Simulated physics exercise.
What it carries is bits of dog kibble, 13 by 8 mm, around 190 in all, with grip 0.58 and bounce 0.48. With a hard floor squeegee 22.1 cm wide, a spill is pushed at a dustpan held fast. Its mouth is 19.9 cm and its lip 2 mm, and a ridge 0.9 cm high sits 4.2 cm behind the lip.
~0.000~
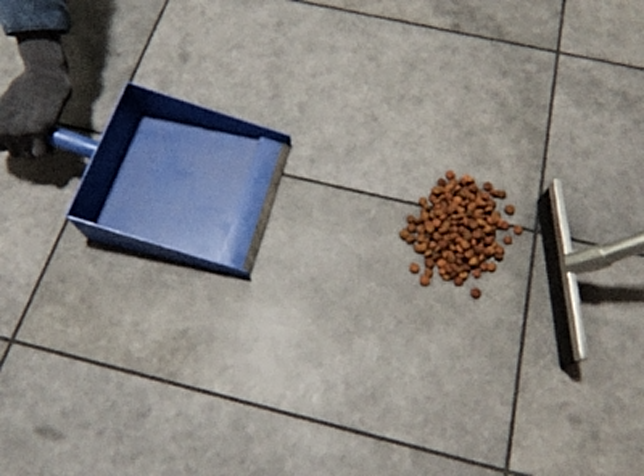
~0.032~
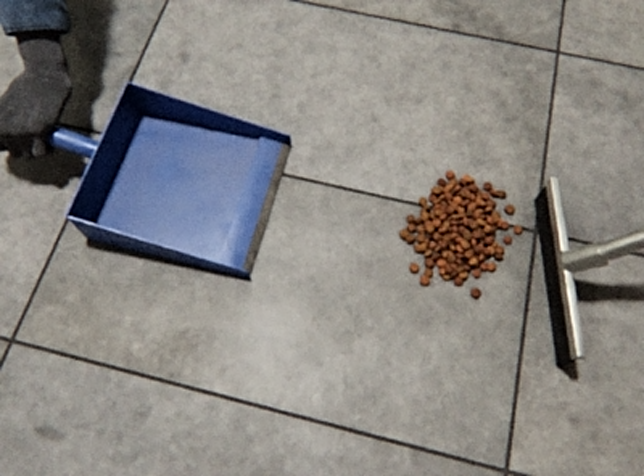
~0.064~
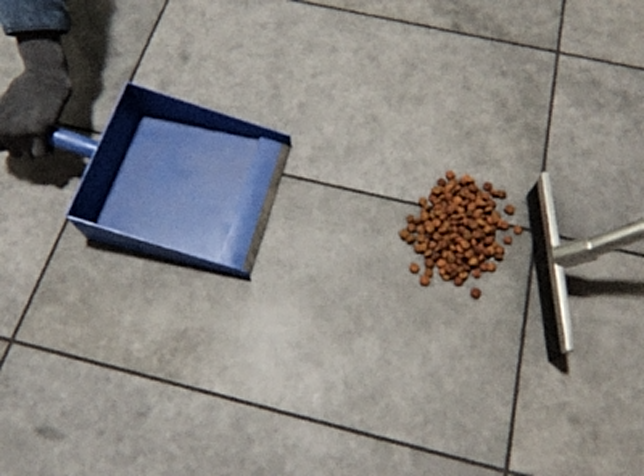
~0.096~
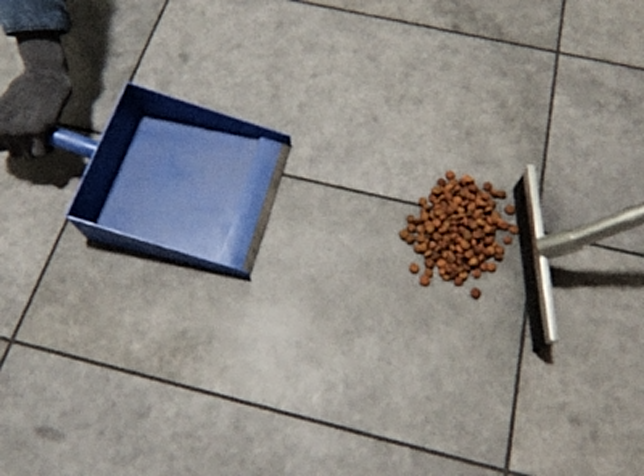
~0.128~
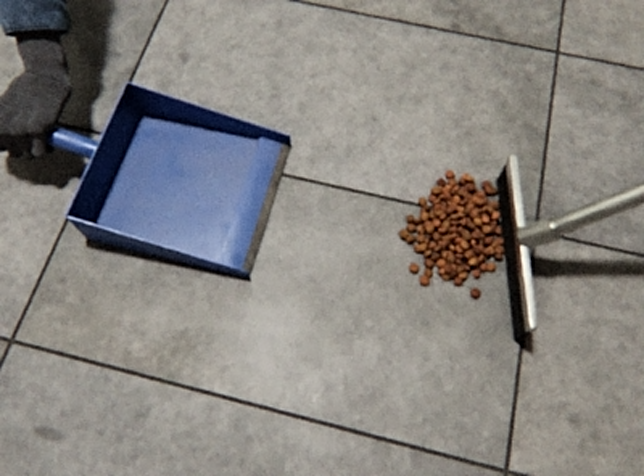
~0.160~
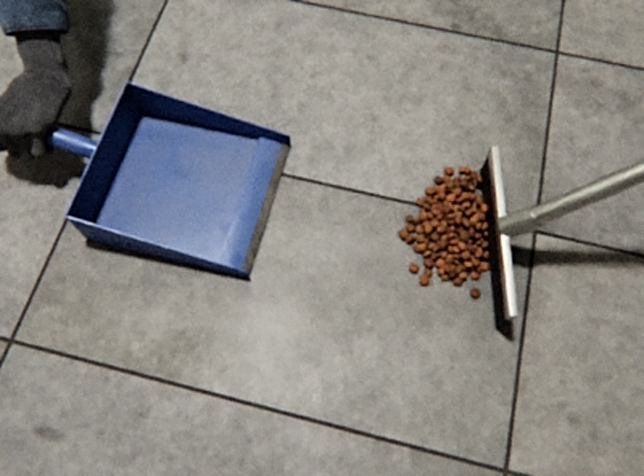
A squeegee slid left across gray floor tiles, met the right side of a pile of brown kibble and began bunching it up, while a gloved hand kept a blue dustpan still at left.
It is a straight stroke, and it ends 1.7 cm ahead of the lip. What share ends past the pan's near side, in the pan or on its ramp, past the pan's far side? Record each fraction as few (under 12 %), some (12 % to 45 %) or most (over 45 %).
Recorded: Near side few; pan few; far side some.
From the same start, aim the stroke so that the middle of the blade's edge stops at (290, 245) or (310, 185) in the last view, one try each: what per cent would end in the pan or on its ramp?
Roughly 30 per cent for the first try and 15 per cent for the second.
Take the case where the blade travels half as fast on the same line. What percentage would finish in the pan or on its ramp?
In that case some 5 per cent.
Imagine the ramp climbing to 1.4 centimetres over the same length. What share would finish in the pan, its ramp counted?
5 per cent.
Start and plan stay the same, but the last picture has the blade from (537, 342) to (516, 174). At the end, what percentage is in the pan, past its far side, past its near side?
Pan: 20, far side: 15, near side: 0.
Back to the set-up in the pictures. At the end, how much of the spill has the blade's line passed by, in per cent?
Roughly 15 per cent of it.
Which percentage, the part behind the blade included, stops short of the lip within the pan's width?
Some 65 per cent end up there.
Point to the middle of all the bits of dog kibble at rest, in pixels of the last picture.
After settling, the middle sits near (295, 177).
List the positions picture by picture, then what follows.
In the first frame, blade from (580, 357) to (554, 186), moved 0.0 cm, 0 of the pieces shifted so far; middle of the pieces at (456, 227); pan at (179, 187).
In the second frame, blade from (577, 355) to (551, 184), moved 0.4 cm, 0 of the pieces shifted so far; middle of the pieces at (456, 227).
In the third frame, blade from (567, 349) to (542, 180), moved 1.6 cm, 0 of the pieces shifted so far; middle of the pieces at (456, 227).
In the fourth frame, blade from (551, 339) to (528, 172), moved 3.6 cm, 1 of the pieces shifted so far; middle of the pieces at (456, 227).
In the fifth frame, blade from (531, 327) to (510, 162), moved 6.0 cm, 29 of the pieces shifted so far; middle of the pieces at (455, 227).
In the sixth frame, blade from (511, 315) to (493, 153), moved 8.5 cm, 114 of the pieces shifted so far; middle of the pieces at (452, 227); pan at (178, 187). The blade's pace is about 0.77 m/s, heading 20 degrees away from the viewer's side.
Then, at 0.34 s, middle of the blade 16 cm from the lip; 0 % over the lip, far side 15 %, near side 0 %.
Then, at 0.45 s, middle of the blade 8 cm from the lip; 0 % over the lip, far side 25 %, near side 0 %.
Then, at 0.70 s, middle of the blade 4 cm from the lip; 5 % over the lip, far side 30 %, near side 0 %.
In the end, at 1.1 s, near side 0 %, pan 5 %, far side 30 %, in front of the lip or behind the blade 65 %.
